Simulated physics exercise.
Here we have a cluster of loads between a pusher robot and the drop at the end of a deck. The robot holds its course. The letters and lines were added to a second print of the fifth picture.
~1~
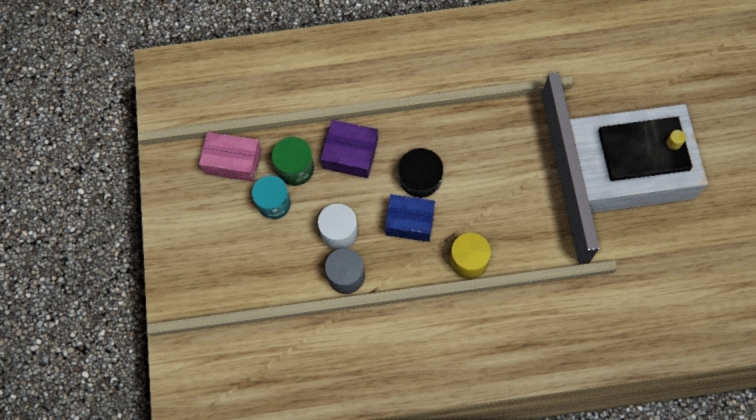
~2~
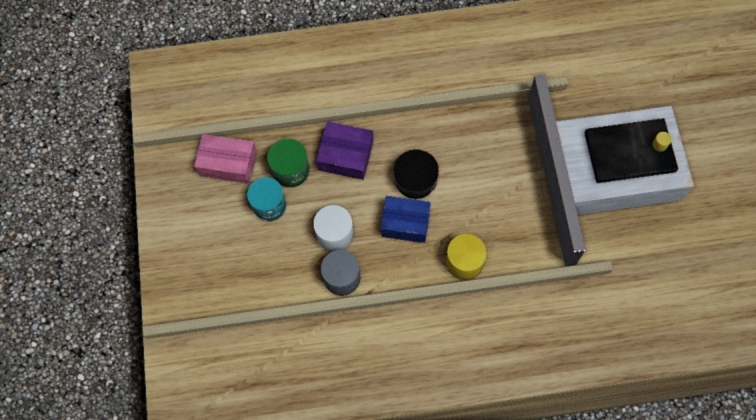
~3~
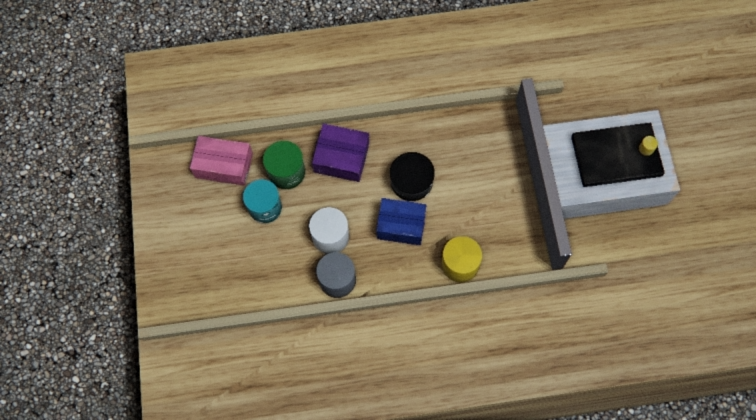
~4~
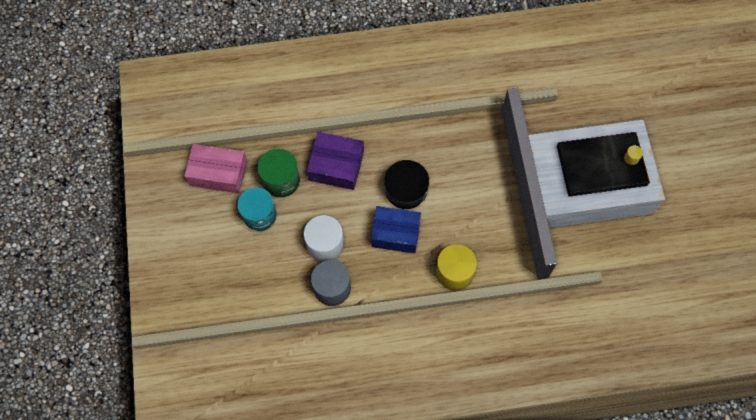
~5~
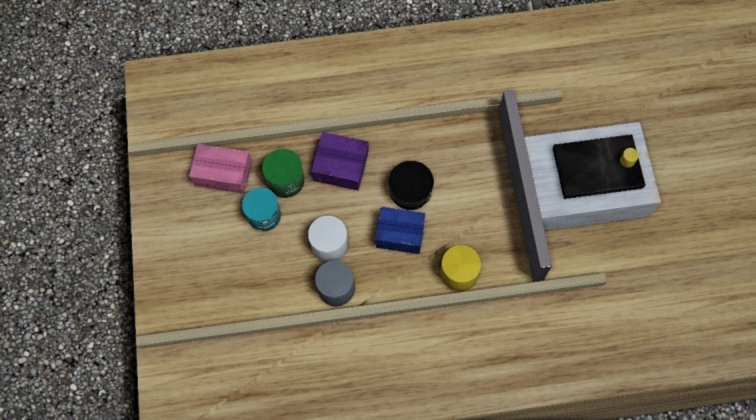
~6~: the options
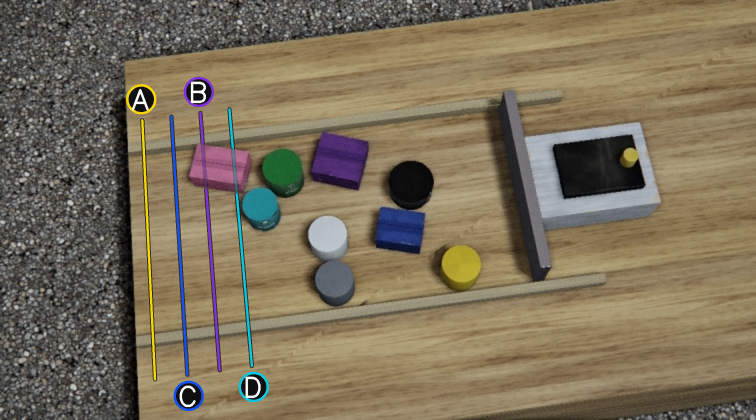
A pale pushing machine with a wide dark bar slid a short way left across the wooden deck, narrowing the gap to a scattered cluster of colourful boxes and round objects, which stayed put.
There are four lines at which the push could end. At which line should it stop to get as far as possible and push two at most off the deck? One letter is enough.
Stop at B.
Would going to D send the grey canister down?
No.
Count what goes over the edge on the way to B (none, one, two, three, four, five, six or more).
One.
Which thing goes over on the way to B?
The pink box.
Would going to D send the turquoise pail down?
No.
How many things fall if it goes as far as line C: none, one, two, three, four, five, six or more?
In all, five.
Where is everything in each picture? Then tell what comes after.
In the first picture, black pail (421, 173); blue box (410, 219); yellow canister (470, 256).
In the second picture, robot (625, 151); green pail (289, 164).
In the third picture, robot (612, 155); purple box (342, 153).
In the fourth picture, robot (596, 164); turquoise pail (258, 210).
In the fifth picture, robot (592, 167); black pail (411, 186); blue box (401, 231); yellow canister (460, 268).
On the marked copy, A at (148, 243); B at (210, 235); C at (179, 239); D at (240, 231).
Taking B. A third of the way, robot (480, 181); yellow canister (399, 277); blue box (387, 237).
Two thirds of the way, robot (365, 197); pink box (183, 172); green pail (226, 182).
When it is over, robot (273, 209); pink box over the edge; green pail (140, 206); one fallen.
As for the rest, A drops nine; C drops five; D is within the limit but short.
